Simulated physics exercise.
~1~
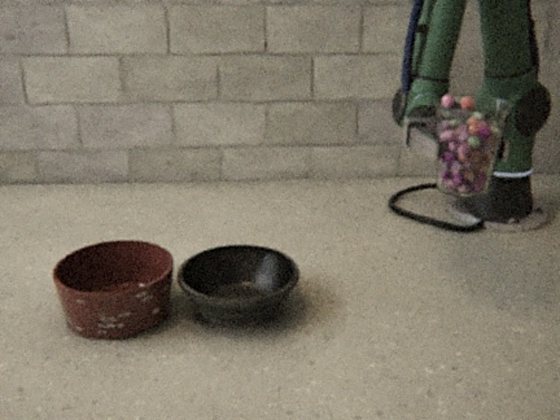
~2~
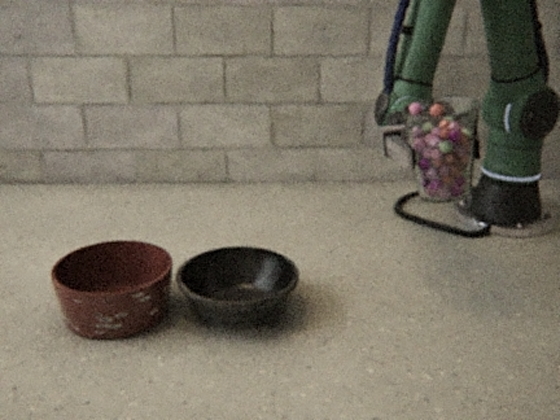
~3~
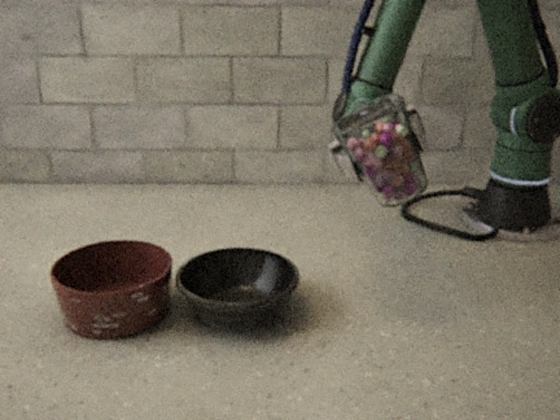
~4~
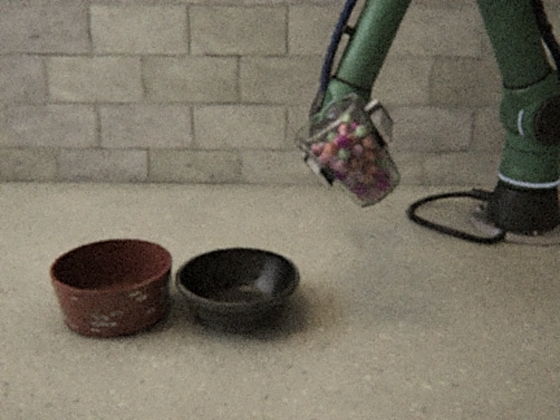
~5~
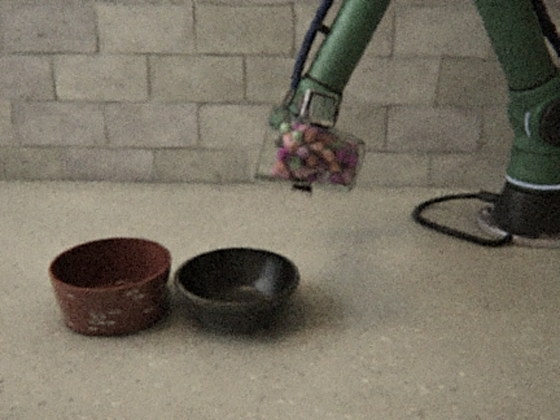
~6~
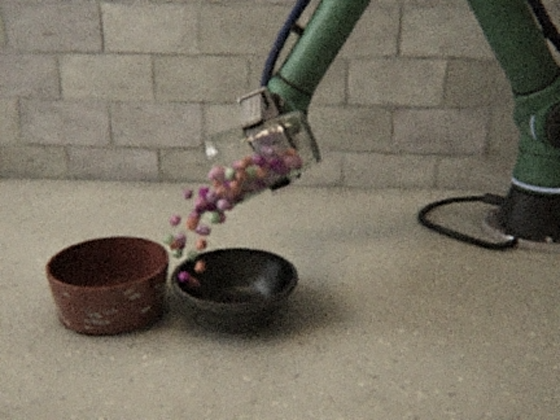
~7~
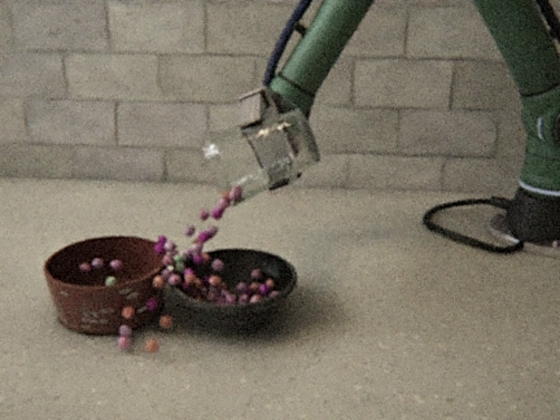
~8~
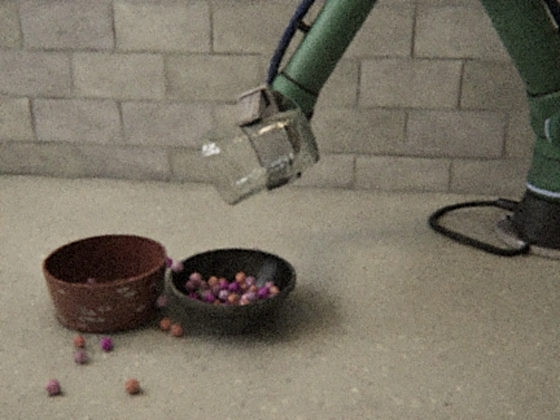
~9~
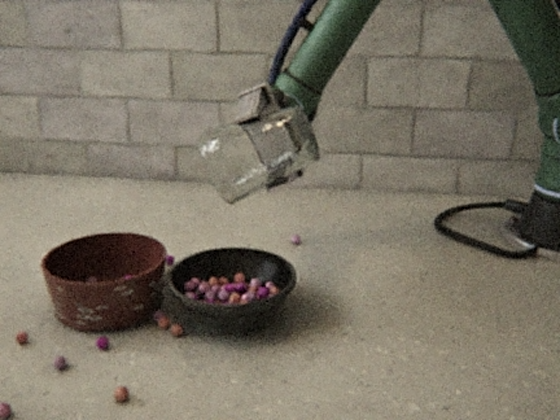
On a speckled tabletop before a pale brick wall, a red bowl and a black bowl sit side by side while a green robot arm at the right holds a clear cup of colourful round sweets. The arm carries the cup left, leaning it further as it goes. Near the bowls it tips the cup, and the sweets stream out towards the gap between them. Most land in the black bowl, some drop into the red one, and others spill onto the table. The arm stops with the cup empty and tilted, as stray sweets roll outwards.
